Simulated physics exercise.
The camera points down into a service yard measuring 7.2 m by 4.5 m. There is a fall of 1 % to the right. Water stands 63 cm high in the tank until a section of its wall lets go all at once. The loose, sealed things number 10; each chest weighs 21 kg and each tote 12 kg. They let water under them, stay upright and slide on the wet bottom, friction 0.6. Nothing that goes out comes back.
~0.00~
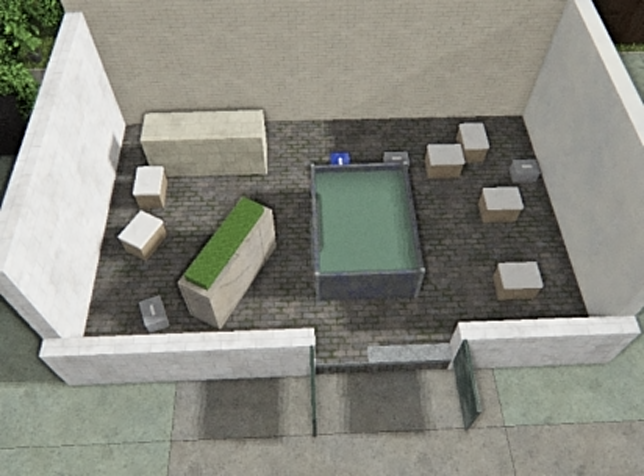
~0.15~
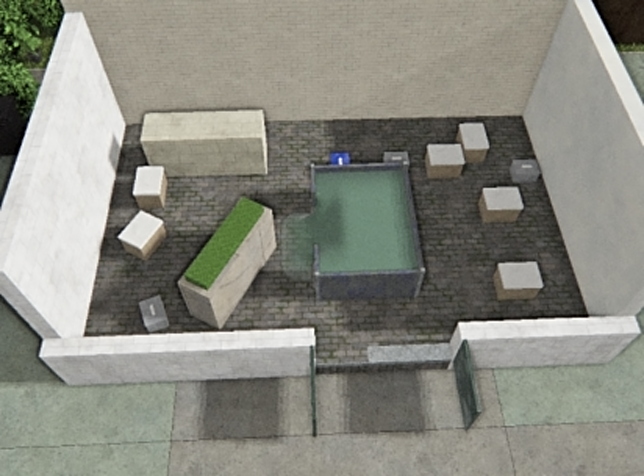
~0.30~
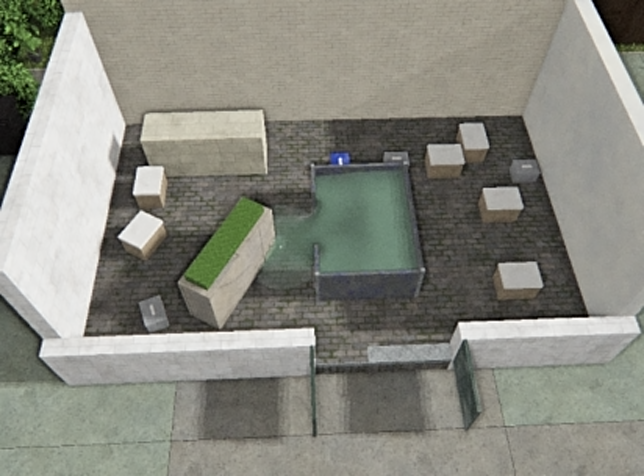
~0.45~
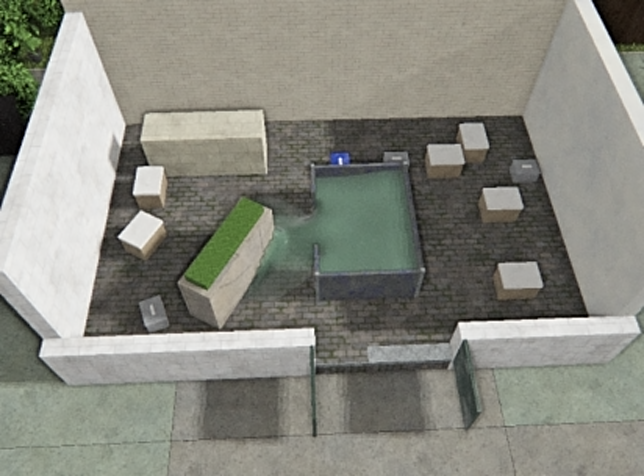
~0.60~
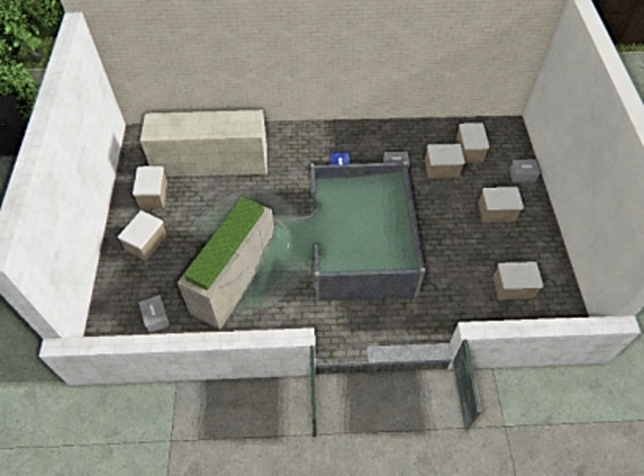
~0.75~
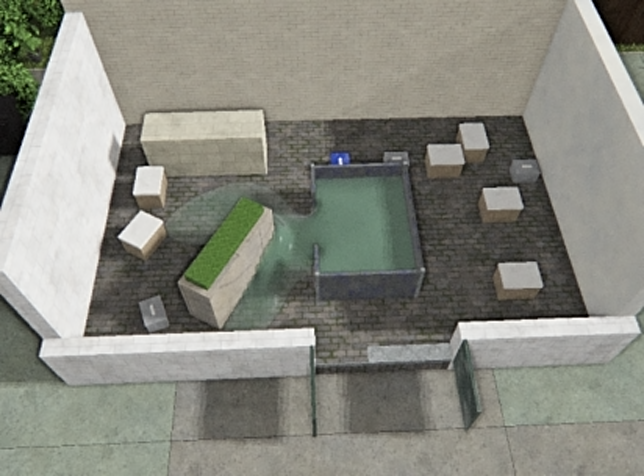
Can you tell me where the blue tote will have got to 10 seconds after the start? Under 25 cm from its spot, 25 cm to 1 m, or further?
I expect the blue tote to sit within 25 cm.
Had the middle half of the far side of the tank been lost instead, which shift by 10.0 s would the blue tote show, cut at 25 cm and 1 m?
Outcome for the blue tote: It is borne far off.
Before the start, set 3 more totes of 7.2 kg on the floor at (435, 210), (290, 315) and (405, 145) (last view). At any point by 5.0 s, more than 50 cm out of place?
Spot by spot, in turn: Falls short, exceeds it, falls short.
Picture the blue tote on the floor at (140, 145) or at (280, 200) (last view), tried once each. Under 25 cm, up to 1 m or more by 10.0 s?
Well, it gets swept off on the first try and is shoved partway on the second.
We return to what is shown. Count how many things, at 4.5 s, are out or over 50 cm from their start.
I get 3.
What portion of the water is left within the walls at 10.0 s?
Somewhere near 92 percent, give or take.
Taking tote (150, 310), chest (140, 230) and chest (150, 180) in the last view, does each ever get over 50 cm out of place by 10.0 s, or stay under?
Results in listed order: Exceeds / exceeds / exceeds.
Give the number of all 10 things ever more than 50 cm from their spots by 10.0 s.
All told, that gives 3.
After 2.0 s the blue tote is near (340, 162), 0.0 m from its start, aground; 0 of 10 are out; 1 afloat.
After 4.5 s the blue tote is near (340, 162), 0.0 m from its start, aground; 0 of 10 are out; 2 afloat.
After 7.0 s the blue tote is near (340, 162), 0.0 m from its start, aground; 0 of 10 are out; 2 afloat.
After 10.0 s the blue tote is near (340, 162), 0.0 m from its start, aground; 0 of 10 are out; 0 afloat.
